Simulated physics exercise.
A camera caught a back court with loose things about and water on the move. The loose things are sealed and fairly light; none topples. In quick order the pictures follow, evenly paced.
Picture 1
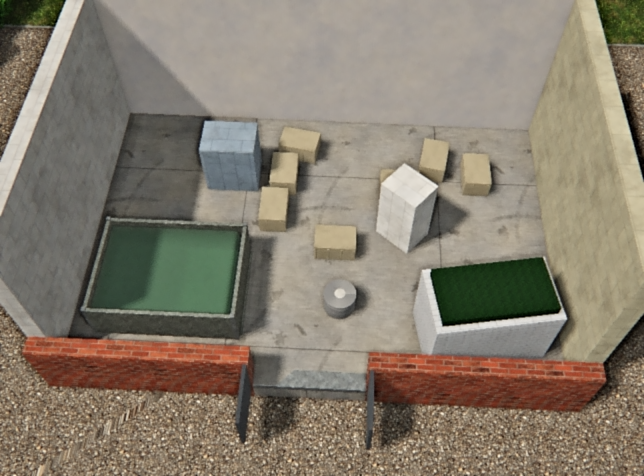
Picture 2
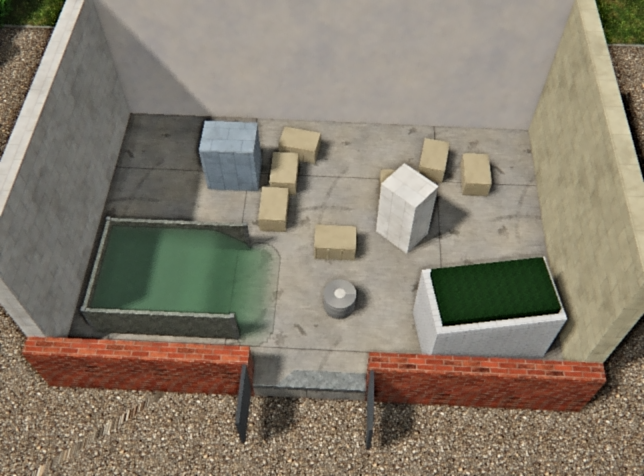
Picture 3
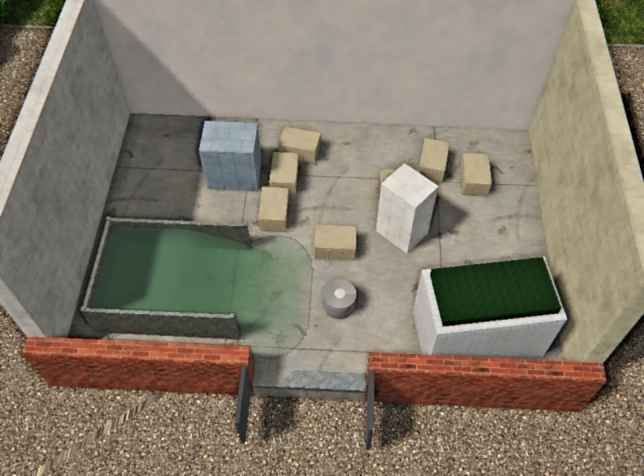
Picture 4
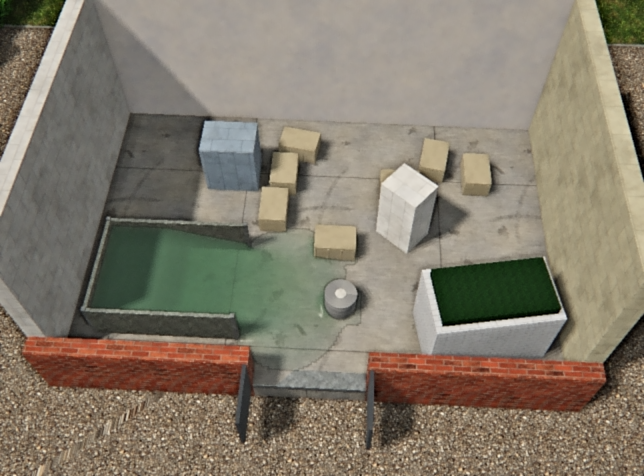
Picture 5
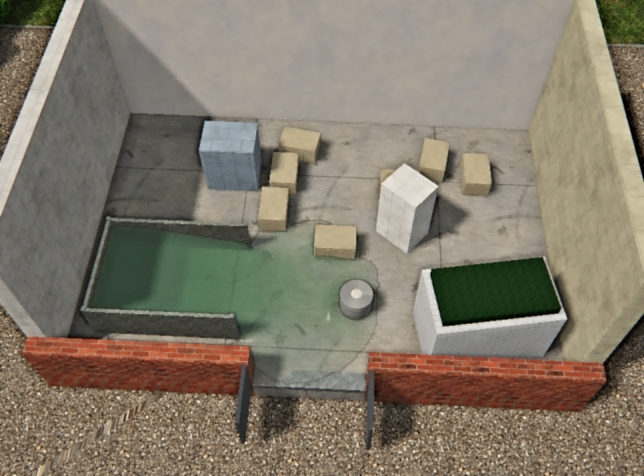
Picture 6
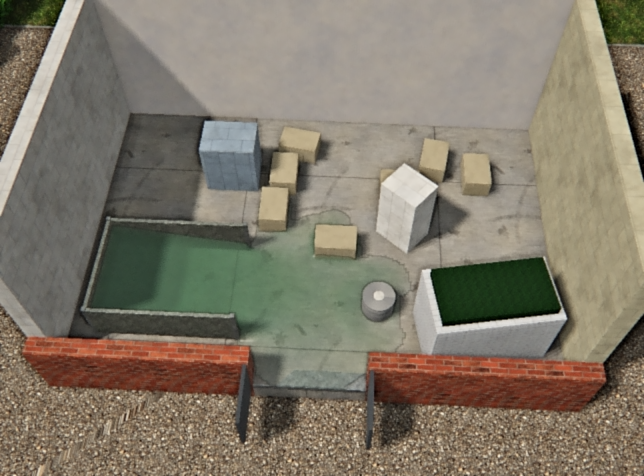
At first, green water sits in a walled tank at the left of a courtyard scattered with tan crates, a grey tub and taller blocks. The tank's right side opens and the water spreads rightward across the floor, reaching the tub. The tub then slides a short way right, while the crates stay put.
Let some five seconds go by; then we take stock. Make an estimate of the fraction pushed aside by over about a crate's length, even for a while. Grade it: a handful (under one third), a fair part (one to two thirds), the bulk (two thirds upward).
A handful.
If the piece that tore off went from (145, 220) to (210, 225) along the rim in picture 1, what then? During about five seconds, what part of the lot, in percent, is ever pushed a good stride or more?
I'd guess close to 40 percent.
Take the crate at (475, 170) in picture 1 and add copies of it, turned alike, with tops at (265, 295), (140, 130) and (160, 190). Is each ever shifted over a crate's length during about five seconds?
Taking them one at a time: Goes the distance; falls short; falls short.
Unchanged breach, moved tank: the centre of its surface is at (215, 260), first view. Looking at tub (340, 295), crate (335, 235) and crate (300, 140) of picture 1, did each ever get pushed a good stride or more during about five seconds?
In order: Went well off, went well off, remained close by.
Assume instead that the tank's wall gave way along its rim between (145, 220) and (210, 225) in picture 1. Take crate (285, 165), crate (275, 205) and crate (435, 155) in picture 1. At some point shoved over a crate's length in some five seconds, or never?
Lab note - in sequence: Travelled far enough; travelled far enough; did not travel far.
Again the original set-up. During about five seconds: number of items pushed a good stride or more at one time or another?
The answer is 2.
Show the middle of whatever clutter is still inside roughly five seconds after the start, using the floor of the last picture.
Around pixel (381, 181).
A moment on, 1 of 8 are well off their spots; 1 afloat.
Next, 2 of 8 are well off their spots; 2 afloat.
Later, 2 of 8 are well off their spots; 1 afloat.
In the end, 2 of 8 are well off their spots, and 2 have been at some point; 2 afloat.
